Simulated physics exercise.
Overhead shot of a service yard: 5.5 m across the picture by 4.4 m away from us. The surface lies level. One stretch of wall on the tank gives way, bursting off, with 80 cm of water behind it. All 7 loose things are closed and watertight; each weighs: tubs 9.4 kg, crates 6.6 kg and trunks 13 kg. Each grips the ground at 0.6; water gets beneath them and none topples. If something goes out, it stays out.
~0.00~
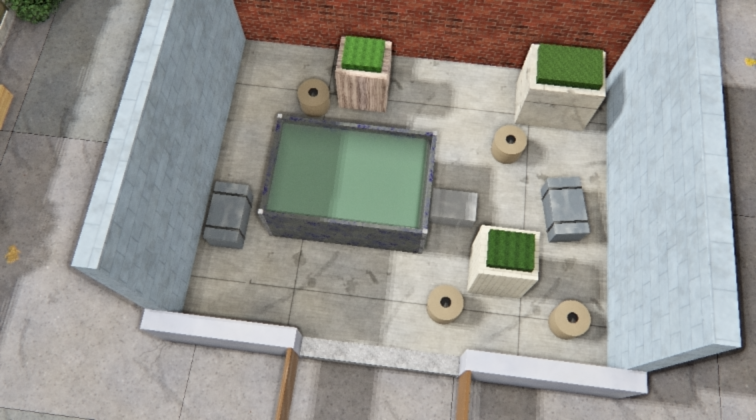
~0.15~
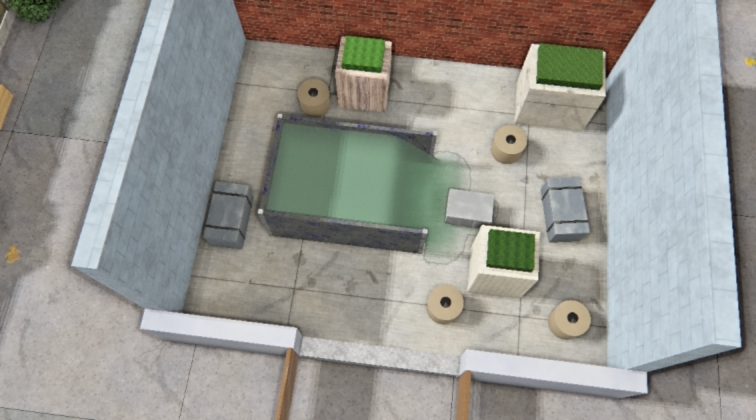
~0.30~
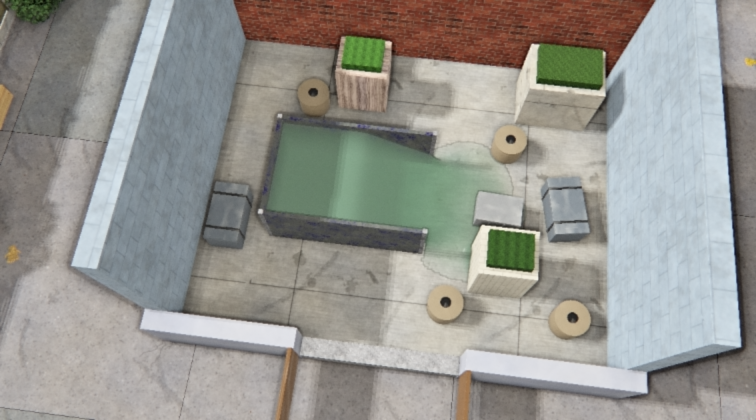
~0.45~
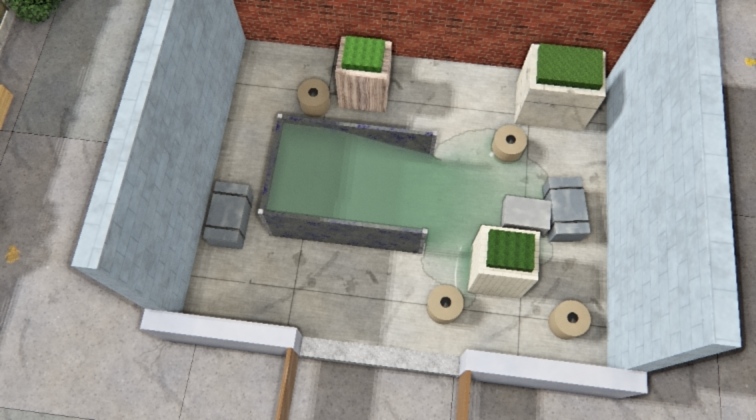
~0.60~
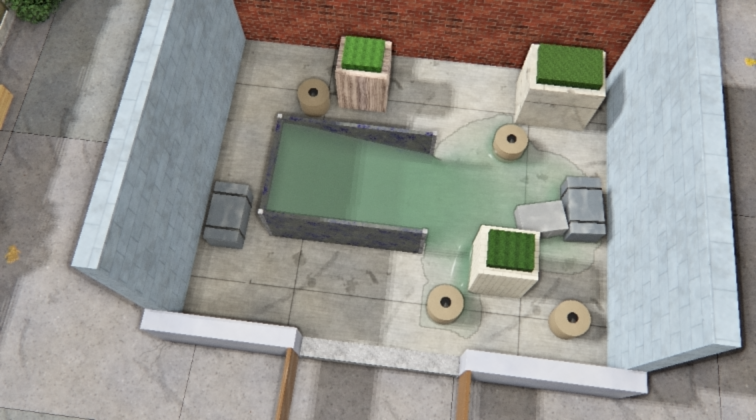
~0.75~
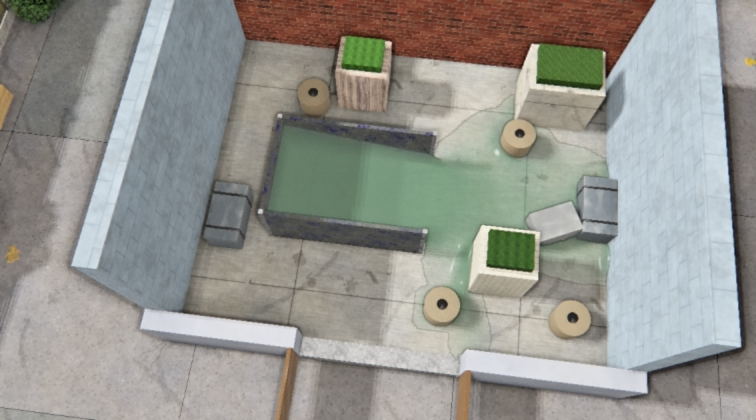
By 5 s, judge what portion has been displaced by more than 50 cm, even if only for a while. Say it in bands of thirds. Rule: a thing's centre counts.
A large share, two thirds or beyond.
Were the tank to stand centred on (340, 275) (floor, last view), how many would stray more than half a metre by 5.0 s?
The count would be 5.
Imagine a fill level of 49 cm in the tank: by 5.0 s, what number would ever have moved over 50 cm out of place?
Result: 5.
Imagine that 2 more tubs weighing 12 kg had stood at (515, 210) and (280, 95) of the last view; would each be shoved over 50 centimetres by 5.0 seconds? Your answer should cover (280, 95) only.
Below.
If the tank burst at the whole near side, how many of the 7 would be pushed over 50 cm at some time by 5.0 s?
In that case the number is 2.
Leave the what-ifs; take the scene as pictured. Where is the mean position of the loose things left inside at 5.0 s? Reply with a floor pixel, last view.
I'd put it close to (420, 225) in the last view.
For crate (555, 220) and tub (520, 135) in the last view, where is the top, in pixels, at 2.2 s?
Somewhere around (562, 196) and (607, 122).
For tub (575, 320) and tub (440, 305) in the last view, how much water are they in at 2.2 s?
8 and 3 cm.
After 1.1 s 2 of 7 are over 50 cm from their spots; 3 afloat.
After 2.2 s 4 of 7 are over 50 cm from their spots; 3 afloat.
After 3.5 s 4 of 7 are over 50 cm from their spots; 4 afloat.
After 5.0 s 5 of 7 are over 50 cm from their spots, and 5 have been at some point; 3 afloat.
